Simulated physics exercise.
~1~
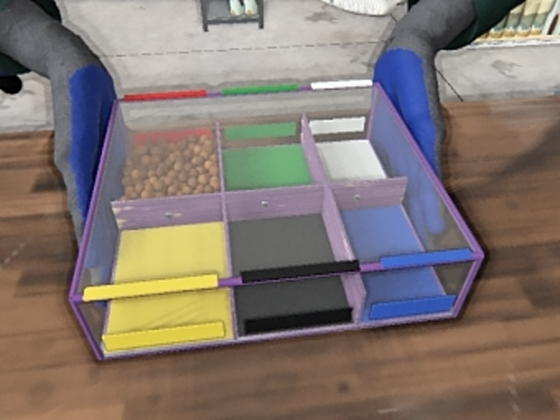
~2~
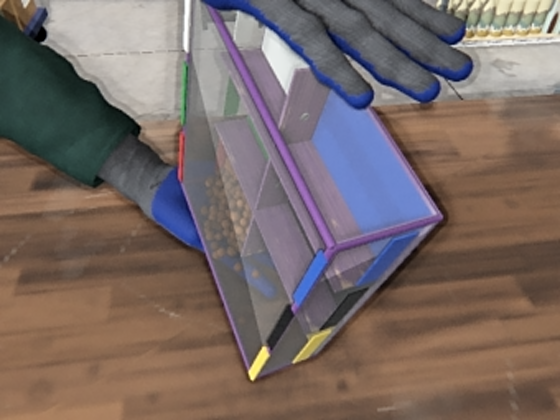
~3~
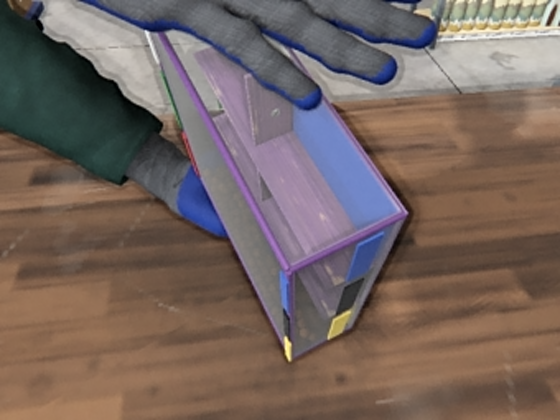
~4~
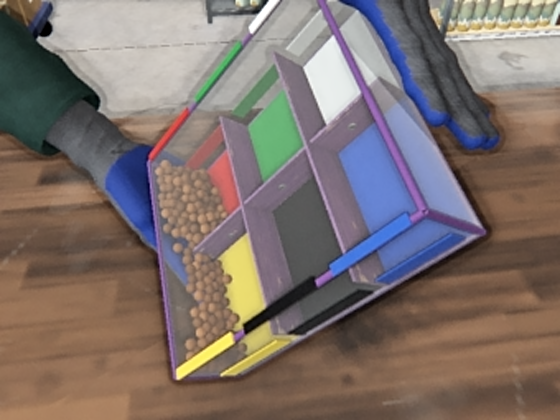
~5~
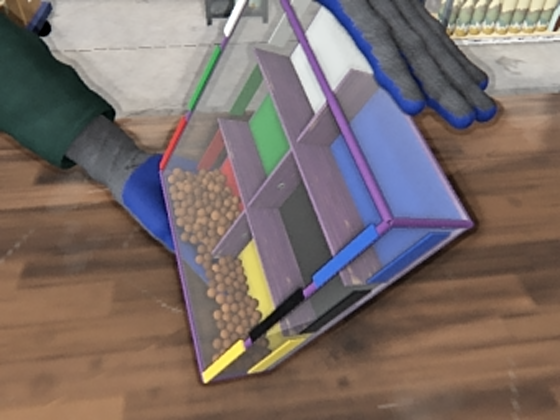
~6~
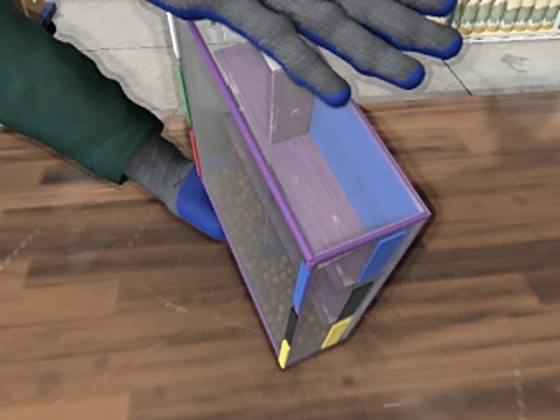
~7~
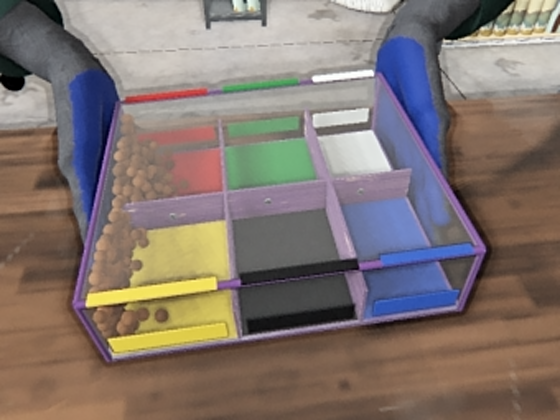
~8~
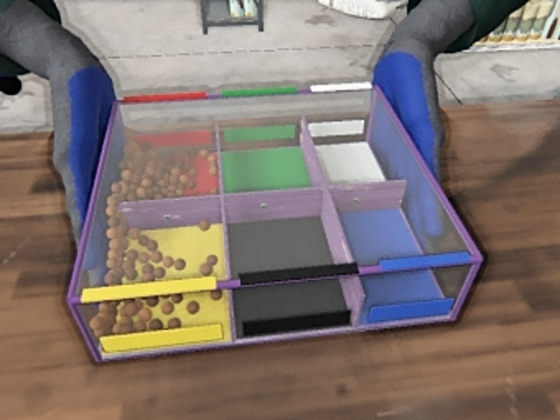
Gloved hands tip a divided clear box repeatedly, then level it, leaving brown balls in red and yellow.
